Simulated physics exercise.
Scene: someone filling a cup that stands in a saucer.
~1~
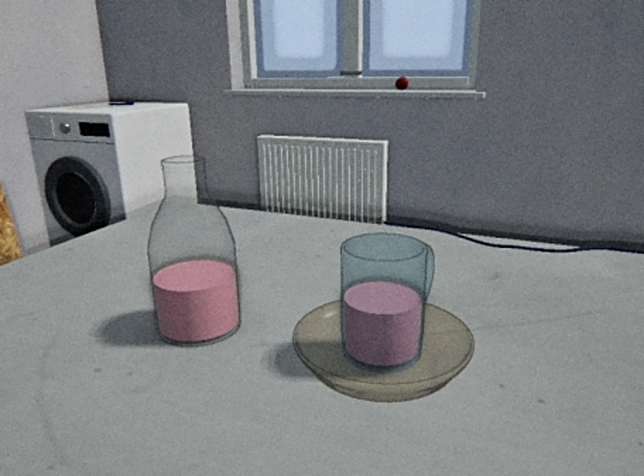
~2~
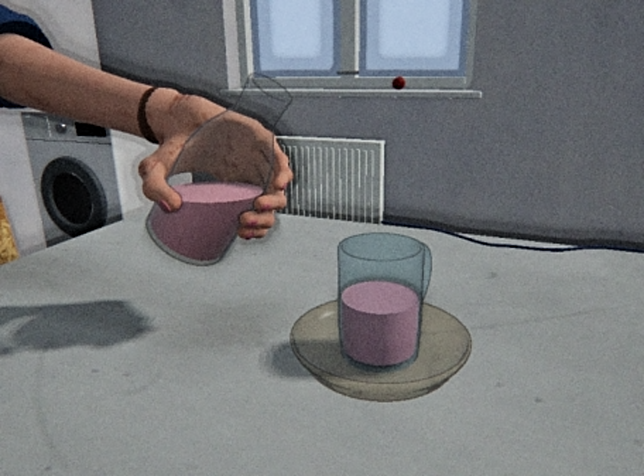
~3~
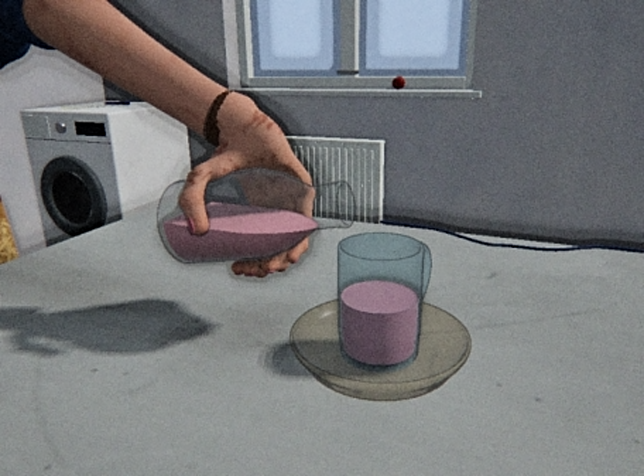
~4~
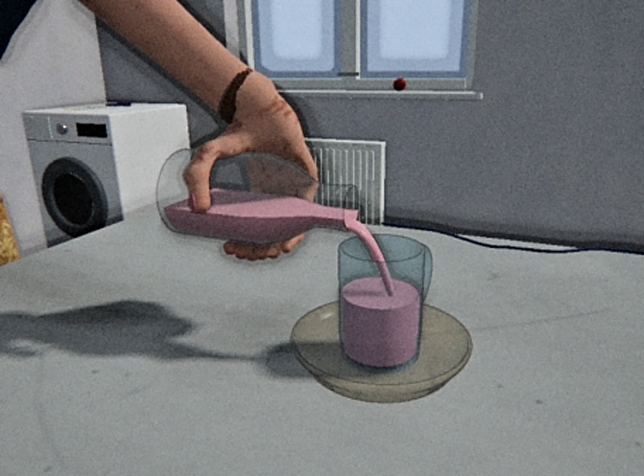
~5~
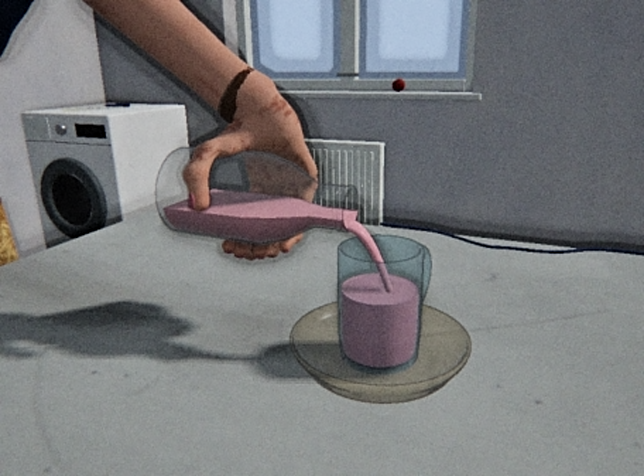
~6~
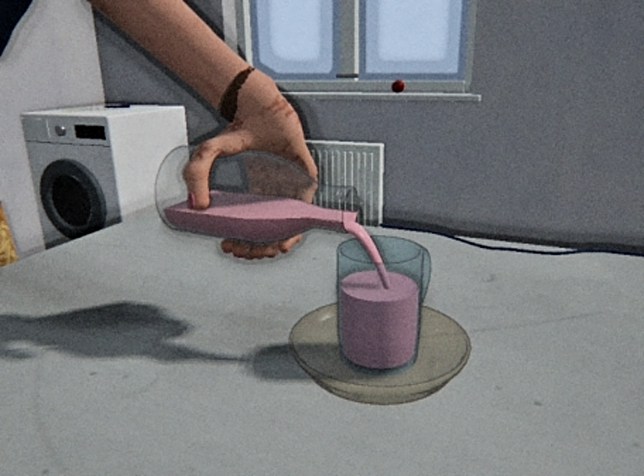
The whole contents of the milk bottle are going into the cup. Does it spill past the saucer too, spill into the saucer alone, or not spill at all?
Overflow stays on the saucer.
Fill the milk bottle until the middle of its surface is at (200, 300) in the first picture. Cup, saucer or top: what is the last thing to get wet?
Outcome: No overflow.
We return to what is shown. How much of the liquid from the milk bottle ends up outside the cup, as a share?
About 30 %.
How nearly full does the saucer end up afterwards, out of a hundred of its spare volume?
Some 30 per cent.
Shortly, the cup is nearly full; the saucer is dry.
Then, the cup is full to the brim; the saucer is wet, with room to spare.
At the finish, the cup is full to the brim; the saucer is wet, with room to spare.
